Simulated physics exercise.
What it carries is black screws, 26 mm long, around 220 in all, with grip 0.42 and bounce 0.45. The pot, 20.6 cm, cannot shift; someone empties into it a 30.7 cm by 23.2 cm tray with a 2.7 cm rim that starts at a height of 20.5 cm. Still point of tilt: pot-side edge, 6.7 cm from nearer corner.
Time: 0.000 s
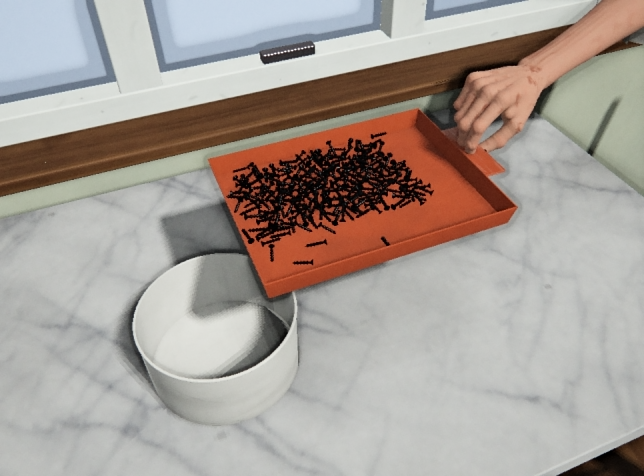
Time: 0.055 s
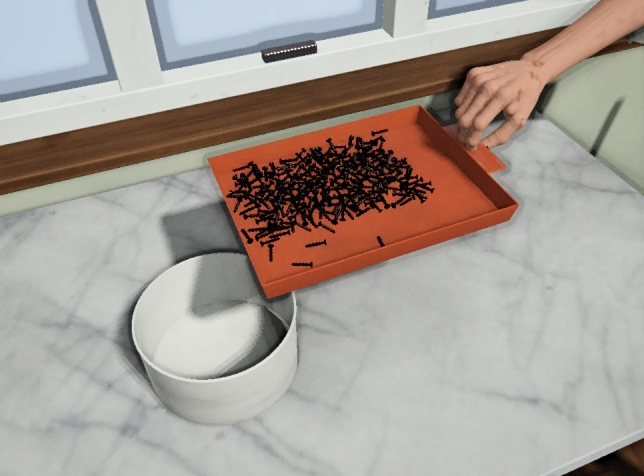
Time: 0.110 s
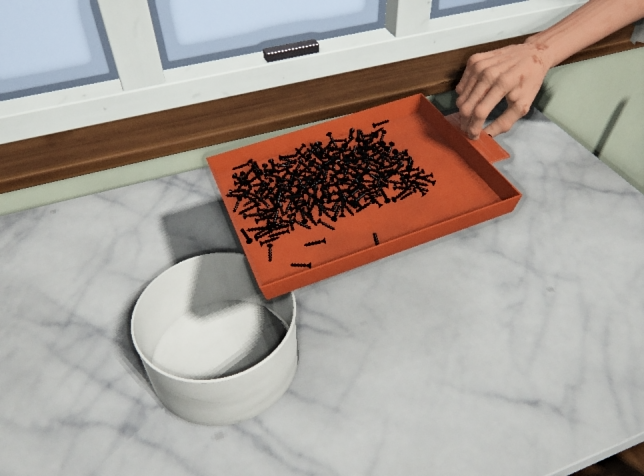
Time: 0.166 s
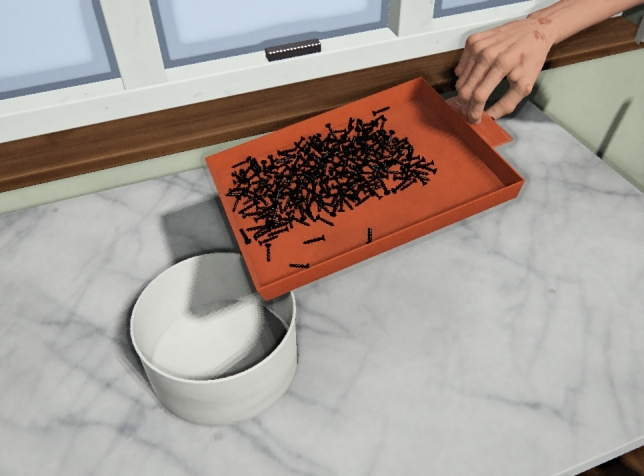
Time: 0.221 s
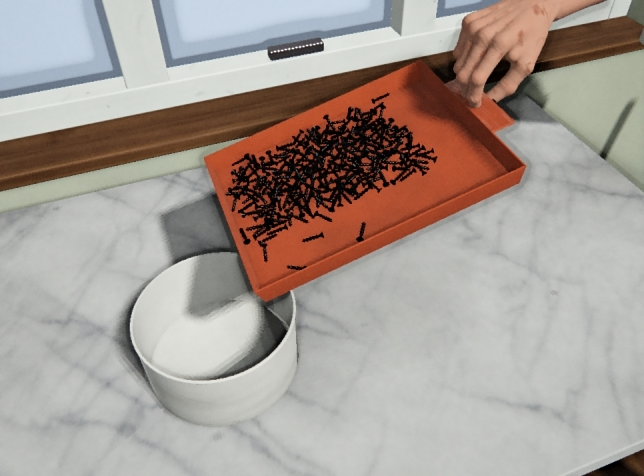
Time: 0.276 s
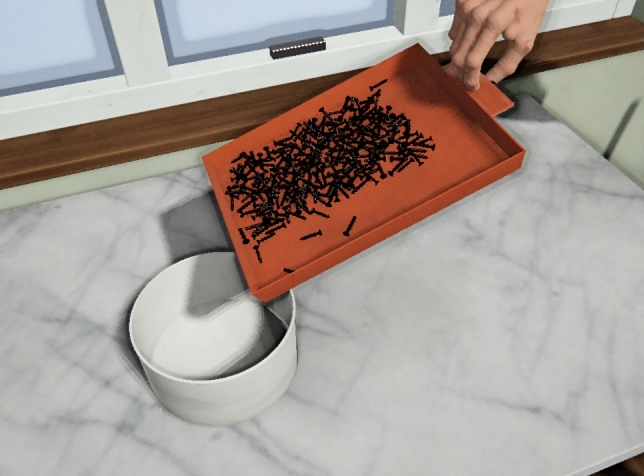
On a marble counter by a window, a hand gripped the handle of an orange tray scattered with black screws and steadily raised its right end, tilting it toward a white pot at left.
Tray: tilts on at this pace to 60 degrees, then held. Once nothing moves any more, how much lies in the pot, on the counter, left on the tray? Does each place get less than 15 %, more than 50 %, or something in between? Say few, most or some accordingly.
Pot: Some. Counter: Few. Tray: Most.
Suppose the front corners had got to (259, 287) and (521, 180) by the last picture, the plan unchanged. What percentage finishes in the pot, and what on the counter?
That works out as pot 5 and counter 0.
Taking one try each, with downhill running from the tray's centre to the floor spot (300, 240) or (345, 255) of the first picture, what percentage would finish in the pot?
About 30 and 0 per cent.
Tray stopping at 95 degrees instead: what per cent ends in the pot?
Share in the pot: Around 85 %.
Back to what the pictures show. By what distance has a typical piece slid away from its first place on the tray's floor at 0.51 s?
By then it sits near 3 cm from where it began.
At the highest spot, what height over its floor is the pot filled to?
It stands at some 1.5 cm.
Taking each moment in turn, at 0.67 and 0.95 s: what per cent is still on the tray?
Close to 100 at the first time and 75 at the second.
After 0.51 s, tilt 40 degrees; the tray holds 100 %, the pot 0 %.
After 0.67 s, tilt 54 degrees; the tray holds 100 %, the pot 0 %.
Then, at 0.95 s, tilt 60 degrees; the tray holds 75 %, the pot 15 %.
In the end, at 1.8 s, pot 25 %, counter 5 %, tray 70 %.
